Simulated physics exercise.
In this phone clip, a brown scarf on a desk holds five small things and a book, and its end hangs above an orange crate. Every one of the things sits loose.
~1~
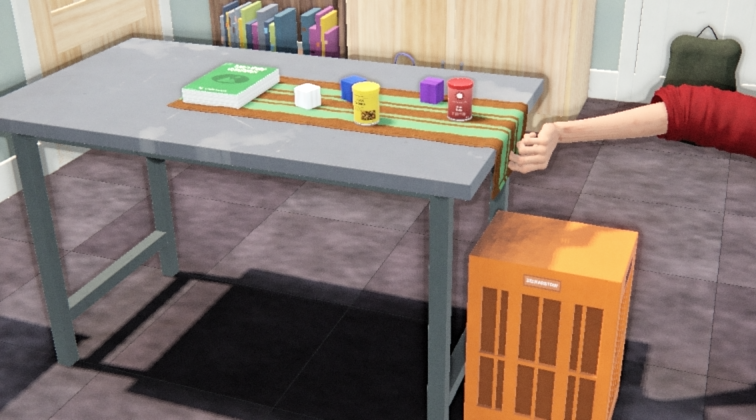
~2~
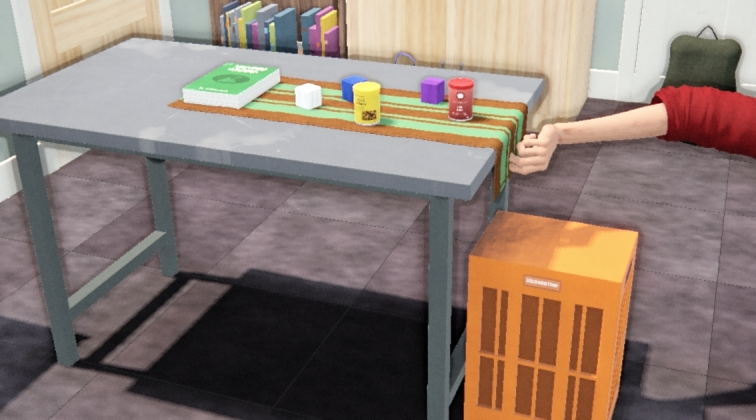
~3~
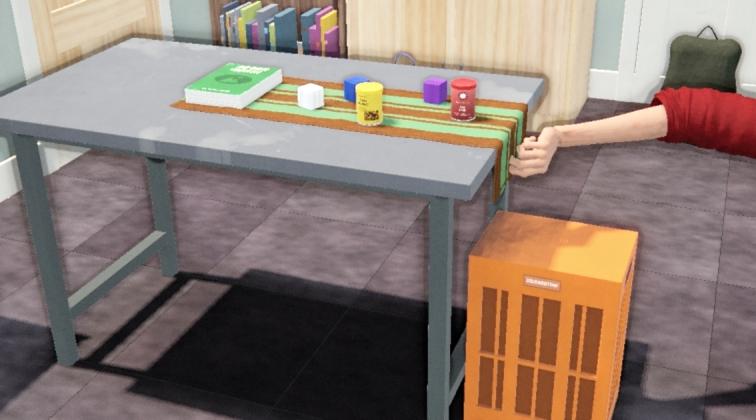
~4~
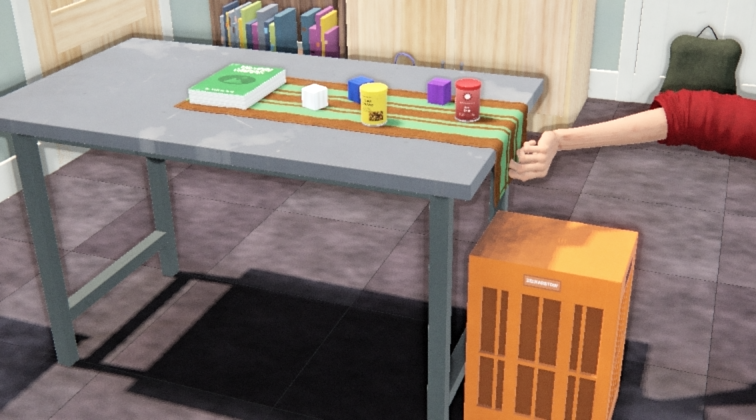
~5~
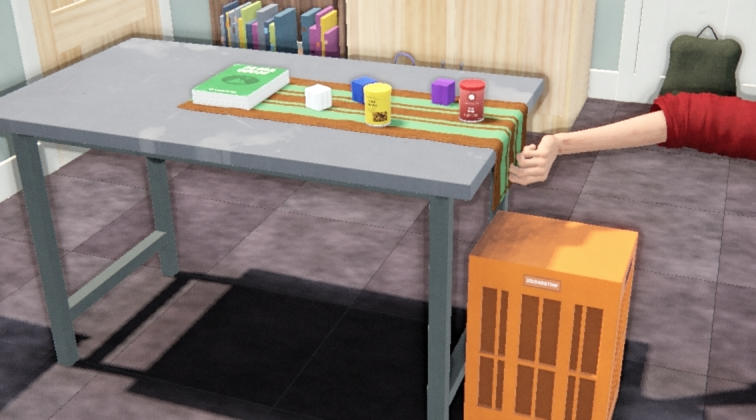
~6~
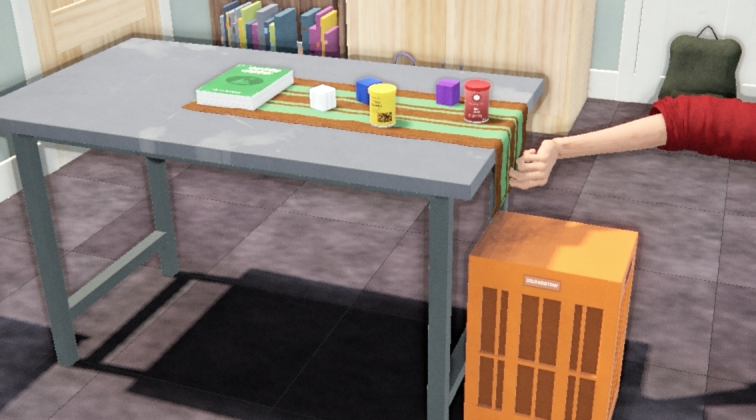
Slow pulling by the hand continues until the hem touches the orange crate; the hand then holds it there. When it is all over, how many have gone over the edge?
My guess is it ends up with just one missing from the top.
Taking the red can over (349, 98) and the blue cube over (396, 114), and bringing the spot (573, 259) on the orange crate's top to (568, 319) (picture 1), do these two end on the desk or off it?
As for the red can, it stays in place; as for the blue cube, it leaves the top.
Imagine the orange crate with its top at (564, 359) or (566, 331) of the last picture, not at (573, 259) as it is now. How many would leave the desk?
If so, 4 and 3.
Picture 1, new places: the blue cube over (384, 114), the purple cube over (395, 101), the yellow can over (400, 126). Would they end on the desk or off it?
Blue cube stays, purple cube stays, yellow can stays.
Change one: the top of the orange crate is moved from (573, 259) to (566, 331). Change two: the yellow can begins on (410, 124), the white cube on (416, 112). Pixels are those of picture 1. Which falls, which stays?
Yellow can: Off. White cube: Off.
Soon after, hem on the crate; all still up.
After that, hem on the crate; red can gone.
In the end, hem on the crate; red can gone. It carries off one.
